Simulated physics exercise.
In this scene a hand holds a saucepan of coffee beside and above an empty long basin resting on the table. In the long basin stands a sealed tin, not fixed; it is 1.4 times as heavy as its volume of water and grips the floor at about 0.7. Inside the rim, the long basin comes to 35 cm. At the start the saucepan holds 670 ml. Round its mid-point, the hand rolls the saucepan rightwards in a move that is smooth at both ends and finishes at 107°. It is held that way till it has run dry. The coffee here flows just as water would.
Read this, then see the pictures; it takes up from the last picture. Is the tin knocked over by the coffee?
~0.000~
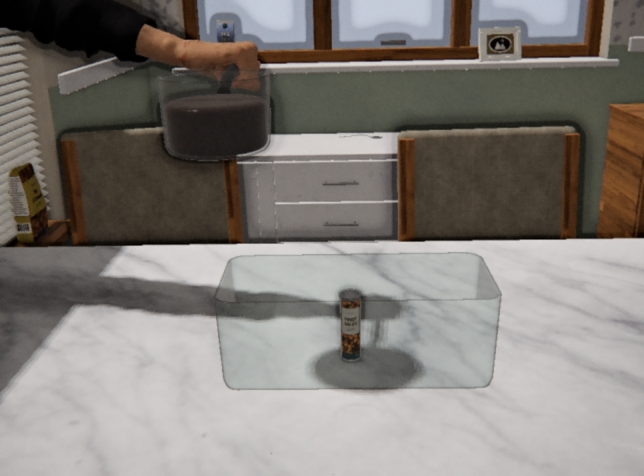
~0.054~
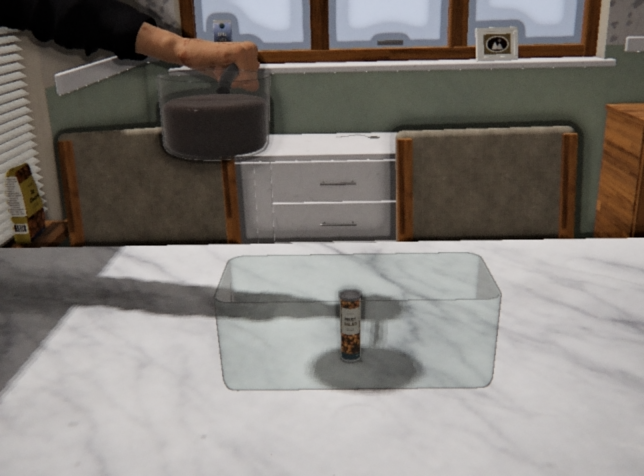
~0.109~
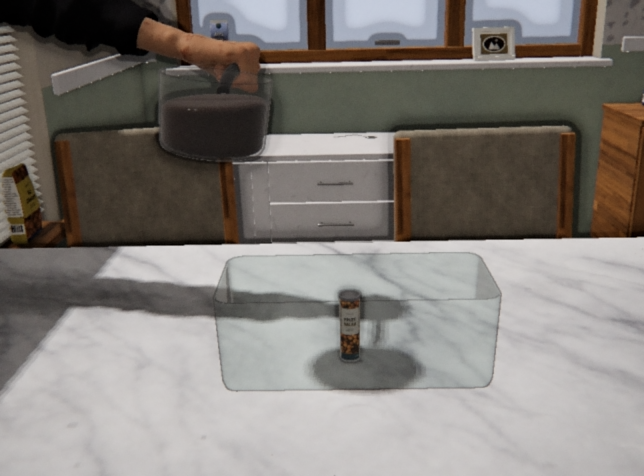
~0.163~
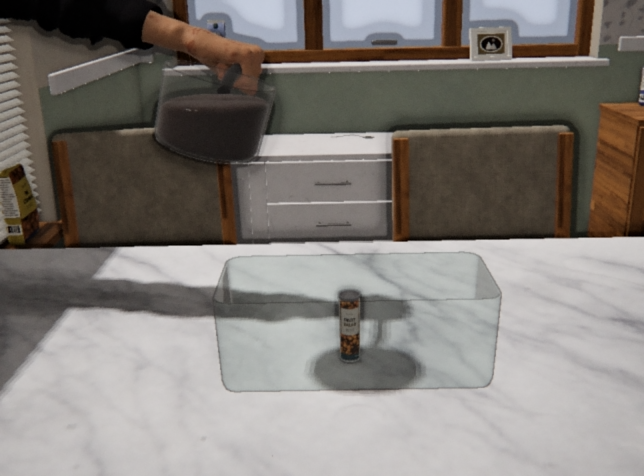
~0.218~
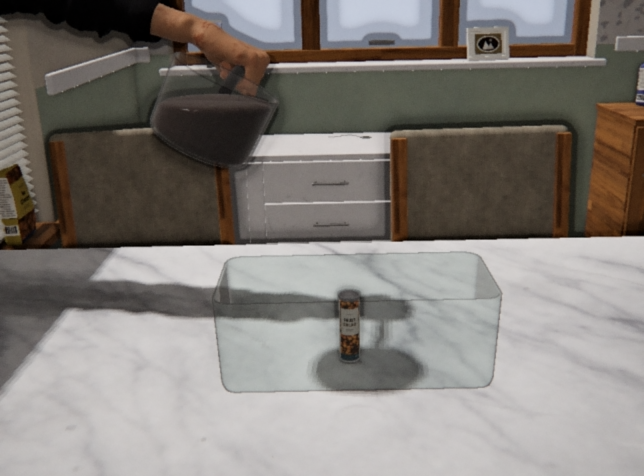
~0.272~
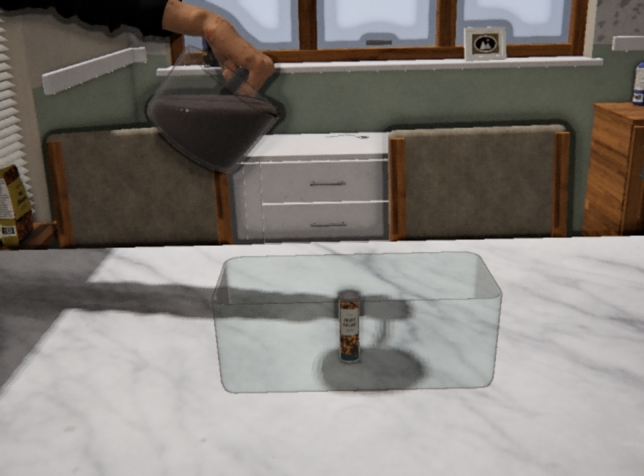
Yes, it capsizes.
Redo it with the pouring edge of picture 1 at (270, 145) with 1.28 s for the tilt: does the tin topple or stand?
Then it remains upright.
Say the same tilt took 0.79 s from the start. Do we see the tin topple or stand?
Then it tips over.
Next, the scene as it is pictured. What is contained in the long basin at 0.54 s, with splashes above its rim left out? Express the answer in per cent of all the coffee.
About 9%.
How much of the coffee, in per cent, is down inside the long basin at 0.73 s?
76 %, more or less.
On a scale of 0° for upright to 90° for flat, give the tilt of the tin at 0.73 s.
It tilts roughly 5° from upright.
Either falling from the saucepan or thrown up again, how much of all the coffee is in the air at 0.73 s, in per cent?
I'd say some 16 per cent is in the air.
After 0.54 s the tilt is 99° and 38 per cent is still to pour; the tin stands where it began.
After 0.73 s the tilt is 107° and 9 per cent is still to pour; the tin stands 1 cm from where it began.
After 0.93 s the tilt is 107° and 1 per cent is still to pour; the tin leans 47°.
After 1.15 s the tilt is 107° and 0 per cent is still to pour; the tin lies on its side.
In the end the tin lies on its side.
